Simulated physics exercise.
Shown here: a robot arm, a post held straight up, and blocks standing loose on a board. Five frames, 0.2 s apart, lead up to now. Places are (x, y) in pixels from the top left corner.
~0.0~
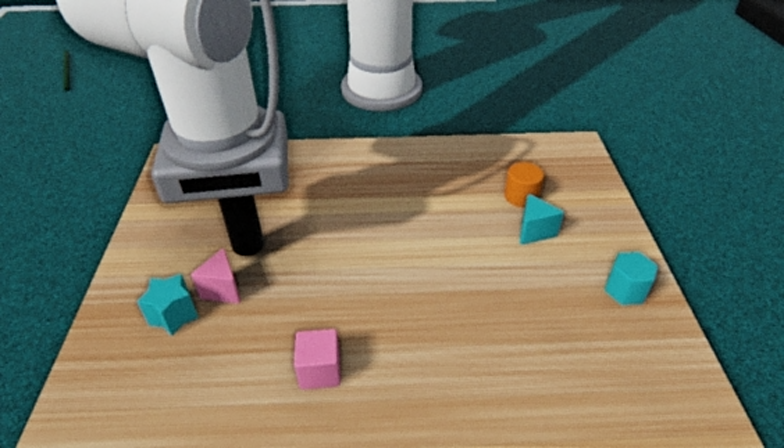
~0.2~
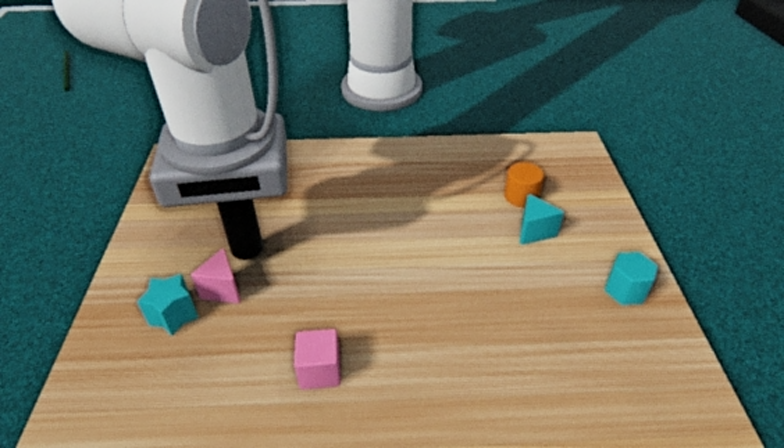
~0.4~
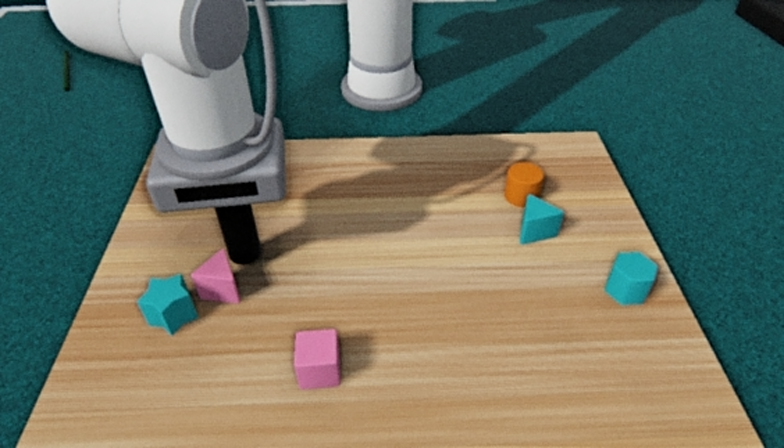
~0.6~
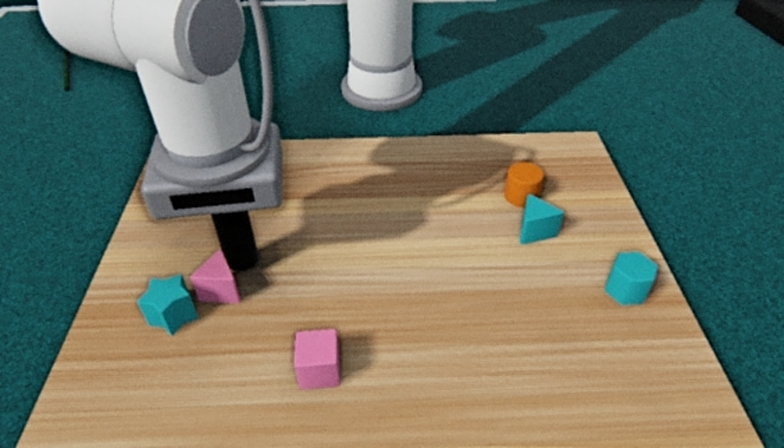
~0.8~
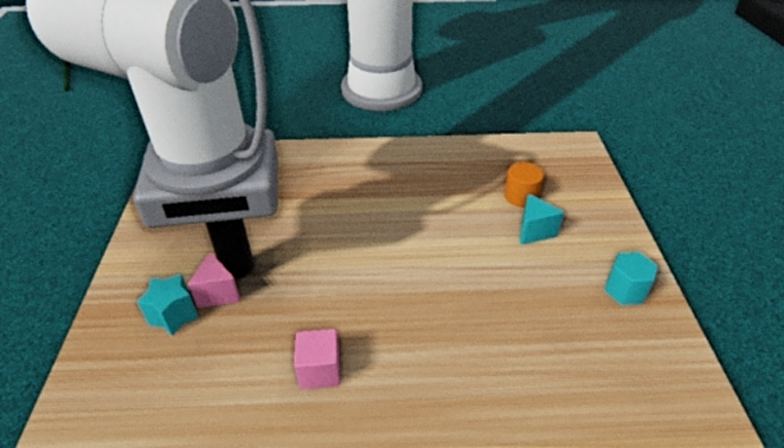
The clip opens on a robot arm holding a black post upright over a wooden board, near a pink triangular block and a turquoise star-shaped block. The arm moves the post slowly toward the viewer and slightly left, then the pink triangle shifts slightly while the other blocks stay still.
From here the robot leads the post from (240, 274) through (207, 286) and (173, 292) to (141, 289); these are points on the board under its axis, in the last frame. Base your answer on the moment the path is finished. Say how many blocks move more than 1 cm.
The count is two.
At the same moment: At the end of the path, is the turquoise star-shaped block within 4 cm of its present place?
Answer: Yes.
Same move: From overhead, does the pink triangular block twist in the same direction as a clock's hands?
Short answer: No.
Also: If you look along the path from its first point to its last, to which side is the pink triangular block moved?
It slides leftward.
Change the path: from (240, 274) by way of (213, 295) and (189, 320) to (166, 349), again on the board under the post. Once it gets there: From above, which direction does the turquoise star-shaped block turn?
Overhead view: Clockwise.
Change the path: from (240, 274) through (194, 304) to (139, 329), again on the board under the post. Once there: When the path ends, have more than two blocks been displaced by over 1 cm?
No - that is not the case.
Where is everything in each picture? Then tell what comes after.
The first picture shows lower end of the post at (248, 245), tops of blocks, turquoise star-shaped block at (164, 291), pink triangular block at (216, 266).
The second picture shows post at (247, 248), blocks as before.
The third picture shows post at (245, 253), blocks as before.
The fourth picture shows post at (242, 259), blocks as before.
The fifth picture shows post at (238, 267), turquoise star-shaped block at (164, 291), pink triangular block at (210, 270).
What follows on the original path. One third of the way, post at (204, 279); turquoise star-shaped block at (151, 300); pink triangular block at (187, 286), turned 40° anticlockwise.
Two thirds of the way, post at (170, 284); turquoise star-shaped block at (142, 306); pink triangular block at (180, 291), turned 50° anticlockwise.
At the end, post at (138, 281); turquoise star-shaped block at (142, 306); pink triangular block at (180, 291), turned 50° anticlockwise.
